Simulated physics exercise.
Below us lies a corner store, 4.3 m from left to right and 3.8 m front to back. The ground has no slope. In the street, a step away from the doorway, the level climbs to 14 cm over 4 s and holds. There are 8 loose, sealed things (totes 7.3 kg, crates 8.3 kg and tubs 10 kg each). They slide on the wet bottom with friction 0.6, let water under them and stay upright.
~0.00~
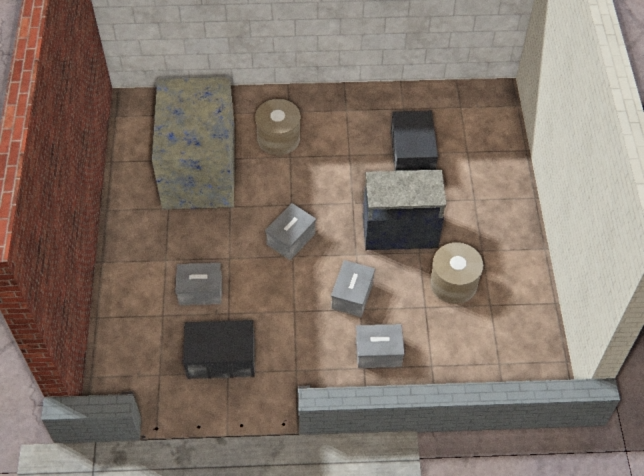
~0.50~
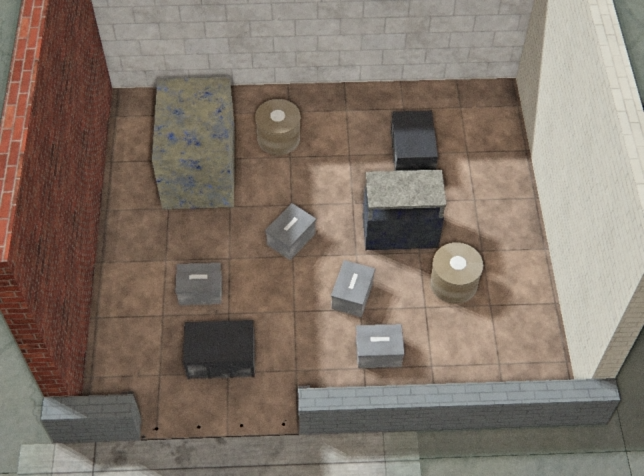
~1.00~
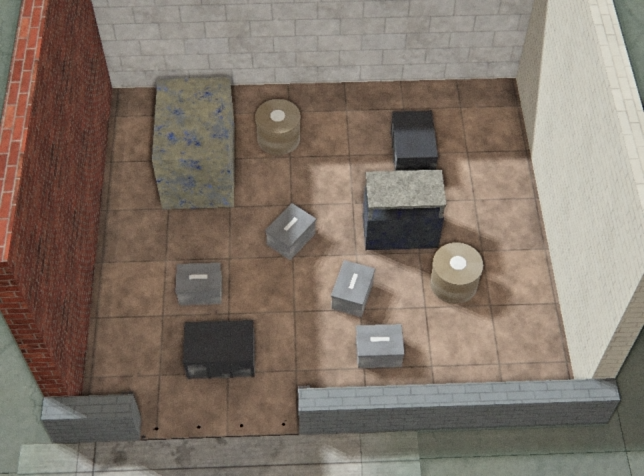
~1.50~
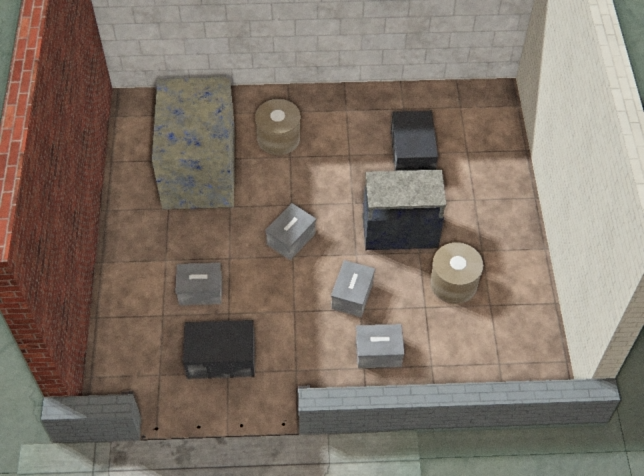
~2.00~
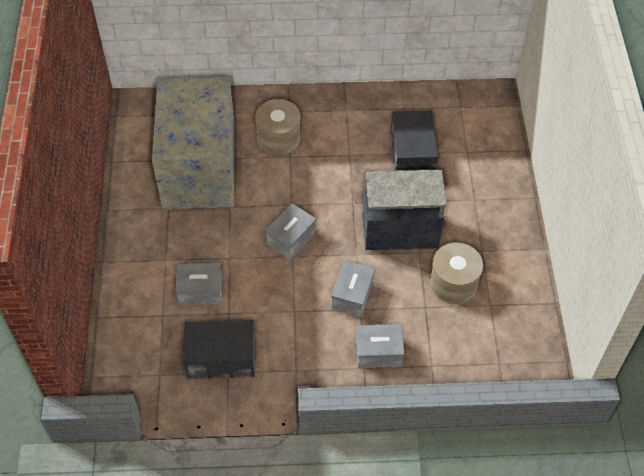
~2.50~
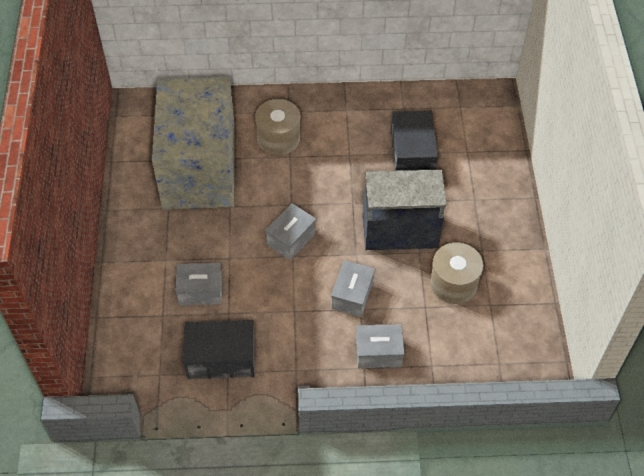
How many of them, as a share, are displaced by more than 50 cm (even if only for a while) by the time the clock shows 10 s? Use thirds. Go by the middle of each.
That comes to between one and two thirds.
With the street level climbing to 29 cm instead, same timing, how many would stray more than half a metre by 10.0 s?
Then 7.
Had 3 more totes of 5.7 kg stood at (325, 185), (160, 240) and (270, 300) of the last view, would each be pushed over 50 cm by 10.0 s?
In turn: Past it, over, over.
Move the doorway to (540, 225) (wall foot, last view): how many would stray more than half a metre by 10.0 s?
Then 3.
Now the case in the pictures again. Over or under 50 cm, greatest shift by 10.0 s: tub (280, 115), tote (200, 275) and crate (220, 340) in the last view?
In turn: Under, more, more.
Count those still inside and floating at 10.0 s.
3 of them.
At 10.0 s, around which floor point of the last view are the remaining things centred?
Near (323, 211).
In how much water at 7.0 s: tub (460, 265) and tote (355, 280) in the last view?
Roughly 2 and 3 cm.
After 3.5 s 0 of 8 are over 50 cm from their spots; 0 afloat.
After 4.5 s 0 of 8 are over 50 cm from their spots; 0 afloat.
After 7.0 s 2 of 8 are over 50 cm from their spots; 1 afloat.
After 10.0 s 3 of 8 are over 50 cm from their spots, and 3 have been at some point; 3 afloat.
